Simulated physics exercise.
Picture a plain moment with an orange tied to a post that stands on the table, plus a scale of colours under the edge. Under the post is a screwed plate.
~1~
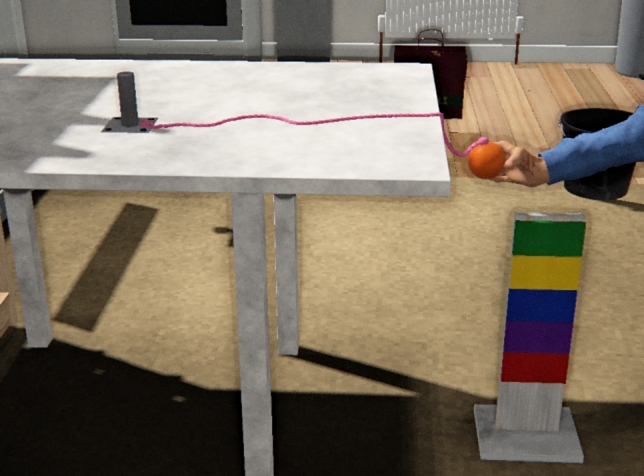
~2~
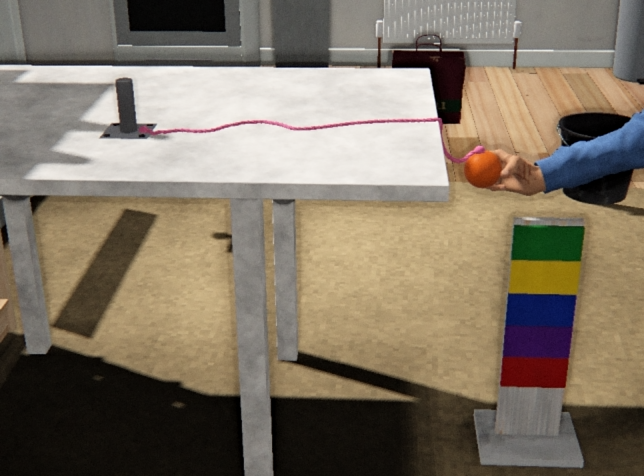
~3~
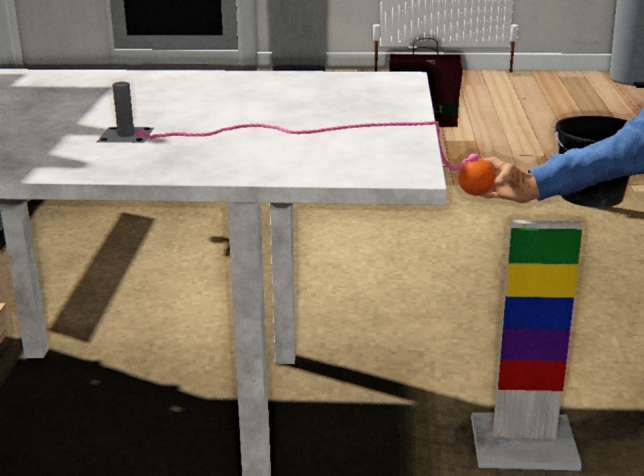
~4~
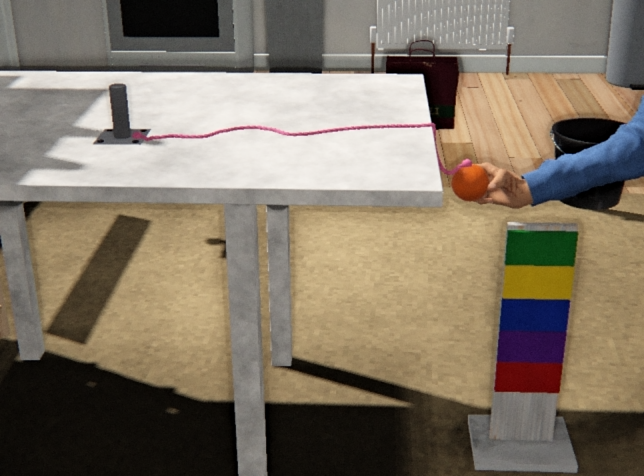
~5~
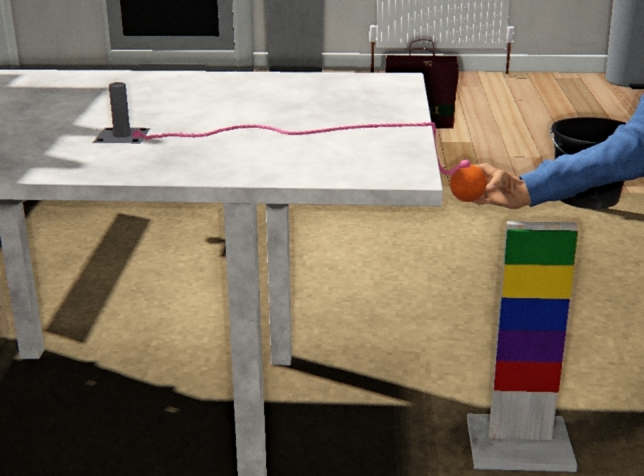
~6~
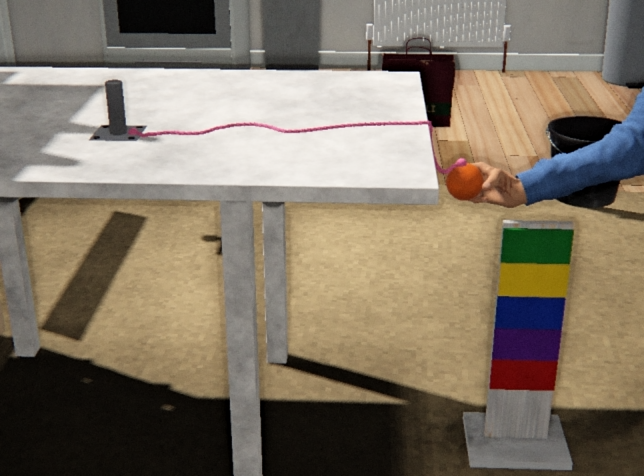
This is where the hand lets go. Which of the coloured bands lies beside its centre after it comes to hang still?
The green band lies beside it.
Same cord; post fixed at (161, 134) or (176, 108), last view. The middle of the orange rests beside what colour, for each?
First try: Yellow; second try: Yellow.
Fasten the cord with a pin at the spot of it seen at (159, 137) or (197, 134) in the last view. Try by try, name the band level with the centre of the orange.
Note: Try 1 green; try 2 green.
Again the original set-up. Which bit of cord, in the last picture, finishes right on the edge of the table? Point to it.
It sits at about (401, 124).
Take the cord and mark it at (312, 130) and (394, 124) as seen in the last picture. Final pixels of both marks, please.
The first at (337, 130), the second at (423, 129).
Soon after, orange near (398, 233); level with green.
After that, orange near (427, 246); level with green.
In the end, orange near (420, 248); level with green. The cord holds its middle at green.
